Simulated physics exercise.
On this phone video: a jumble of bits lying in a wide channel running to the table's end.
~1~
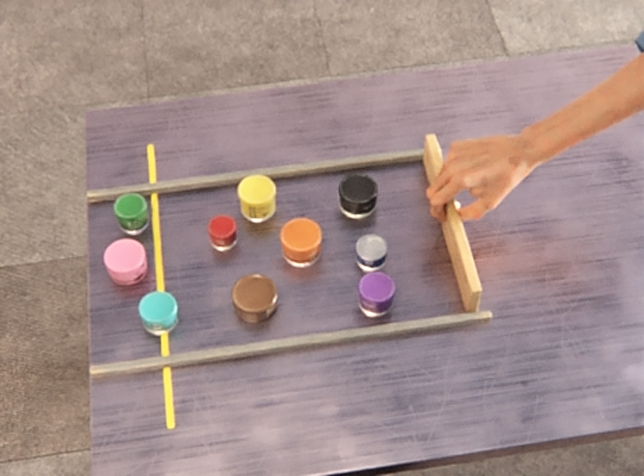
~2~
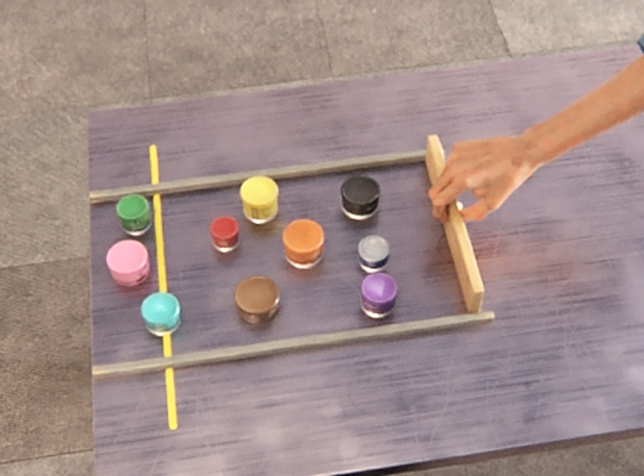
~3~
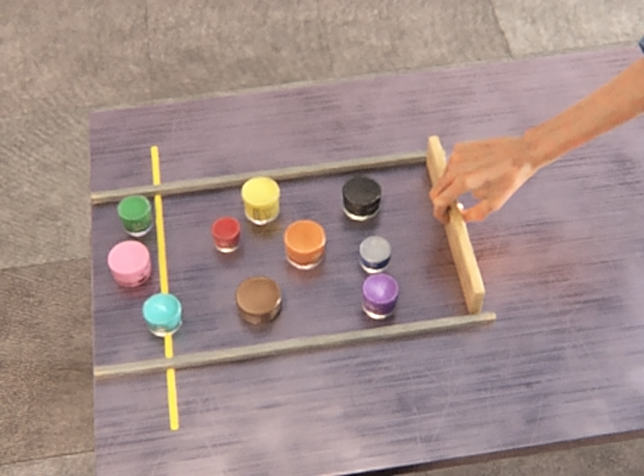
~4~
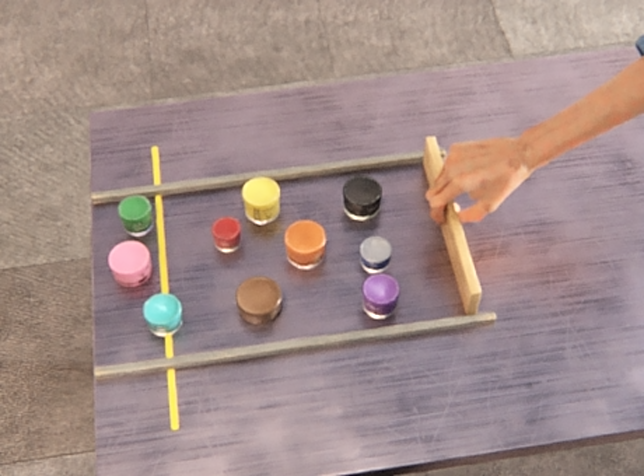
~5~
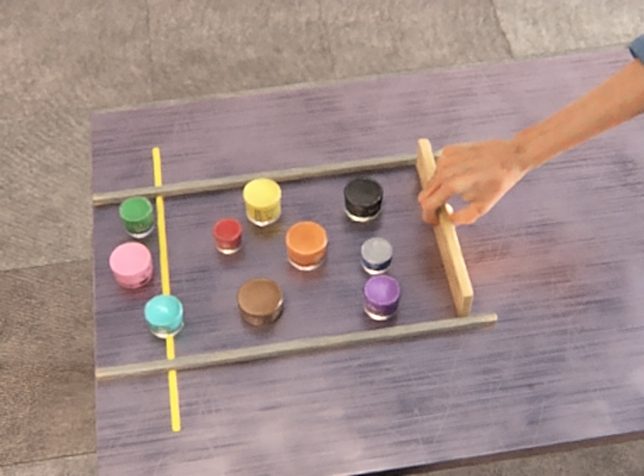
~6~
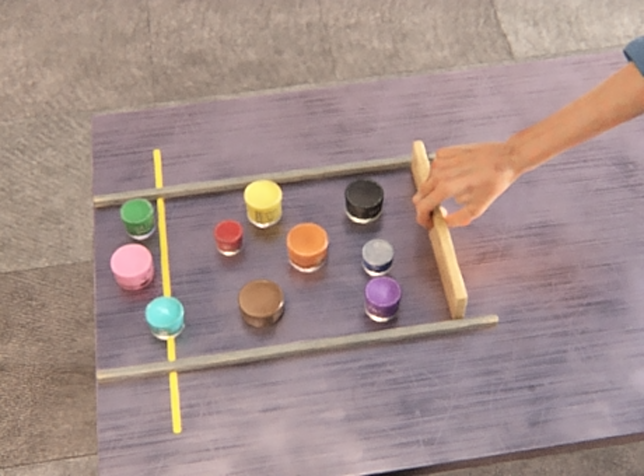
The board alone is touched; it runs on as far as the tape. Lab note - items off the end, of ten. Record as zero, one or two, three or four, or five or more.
It ends with a lone piece or a pair gone from the top.
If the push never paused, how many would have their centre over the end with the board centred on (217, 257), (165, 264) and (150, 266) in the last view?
Respectively 0, 1 and 2.
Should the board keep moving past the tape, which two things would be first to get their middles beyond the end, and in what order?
The turquoise tin first, then the pink tub.
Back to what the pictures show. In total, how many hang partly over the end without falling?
The count is 1.
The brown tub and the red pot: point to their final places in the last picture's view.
They finish at roughly (119, 321) and (115, 258) respectively.
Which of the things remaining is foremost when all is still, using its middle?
That would be the pink tub.
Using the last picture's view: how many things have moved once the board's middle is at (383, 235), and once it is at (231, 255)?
The first count is 3, and then it's 8.
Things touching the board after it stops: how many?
The answer is 5.
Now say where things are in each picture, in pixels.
In the first picture, pink tub (126, 262); green tin (132, 213); turquoise tin (159, 313); board (450, 221); tape (160, 272).
In the second picture, green tin (134, 215); board (453, 221).
In the third picture, turquoise tin (163, 314); orange pot (305, 244).
In the fourth picture, pink tub (131, 264); yellow tin (262, 201).
In the fifth picture, green tin (138, 217); blue pot (377, 256).
In the sixth picture, pink tub (133, 267); green tin (138, 219); turquoise tin (166, 318); board (437, 228); tape (166, 277).
Soon after, none off yet; pink tub at rest near (133, 267); green tin at rest near (138, 219); turquoise tin at rest near (166, 318).
By the end, the number that fall off is one or two; fallen, turquoise tin.
